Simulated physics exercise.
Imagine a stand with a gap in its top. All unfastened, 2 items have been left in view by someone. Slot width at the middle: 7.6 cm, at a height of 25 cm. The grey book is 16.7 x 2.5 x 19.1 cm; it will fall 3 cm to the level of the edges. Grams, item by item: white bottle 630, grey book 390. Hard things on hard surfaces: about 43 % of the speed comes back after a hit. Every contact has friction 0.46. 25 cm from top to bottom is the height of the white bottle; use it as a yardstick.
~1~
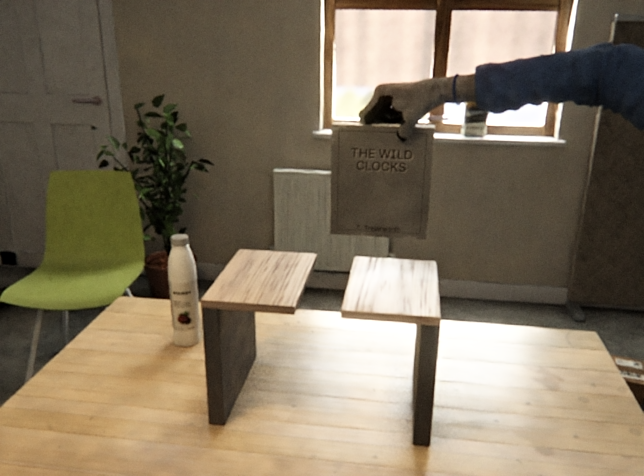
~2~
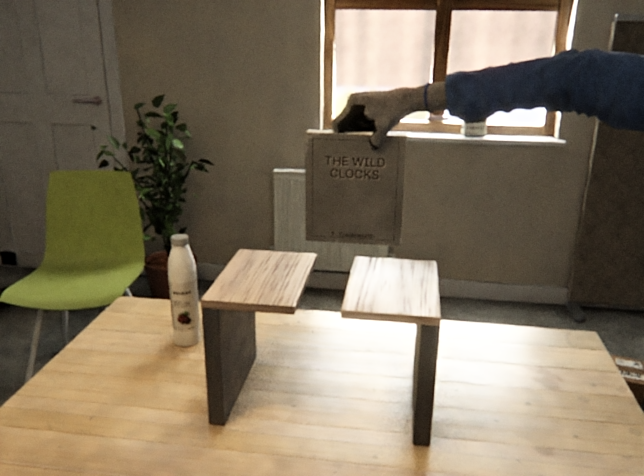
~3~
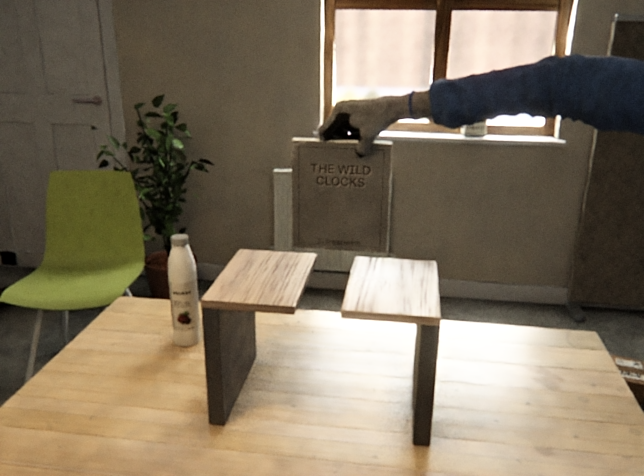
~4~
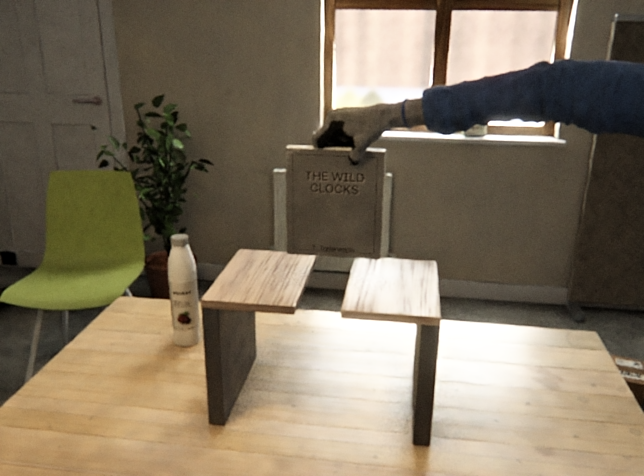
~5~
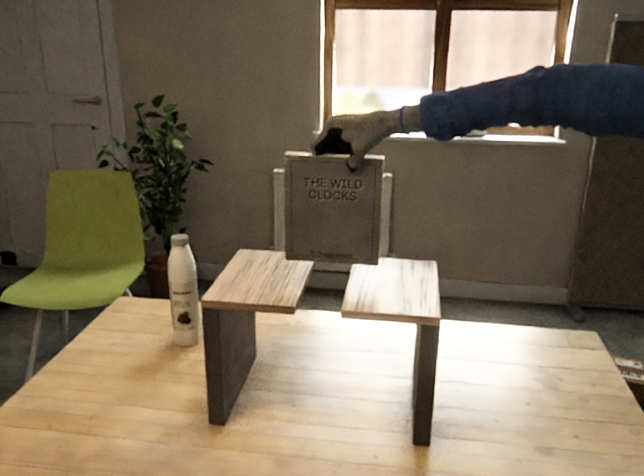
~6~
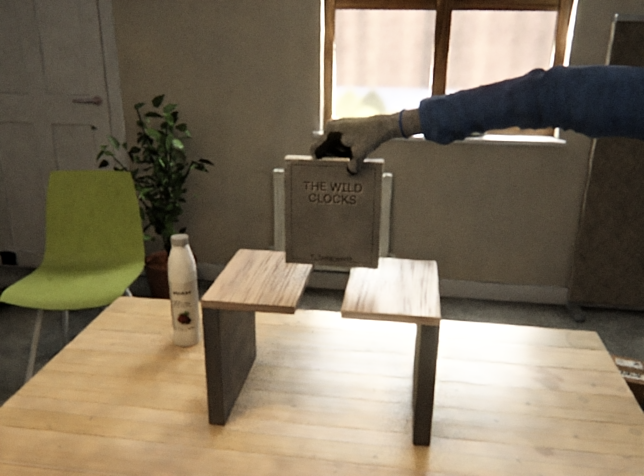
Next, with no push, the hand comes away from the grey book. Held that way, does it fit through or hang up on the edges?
Stays suspended.
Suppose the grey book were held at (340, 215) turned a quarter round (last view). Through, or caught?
Let go, it passes through.
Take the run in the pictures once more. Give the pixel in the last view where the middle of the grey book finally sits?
(333, 229).
Then, 0.20 s after the last picture, grey book slid 3 cm near (333, 228).
Then, 0.30 s after the last picture, grey book resting near (335, 230).
At rest, both in place, give or take 4 cm. Seen from the same camera at the end, grey book near (333, 230). The book lodges.
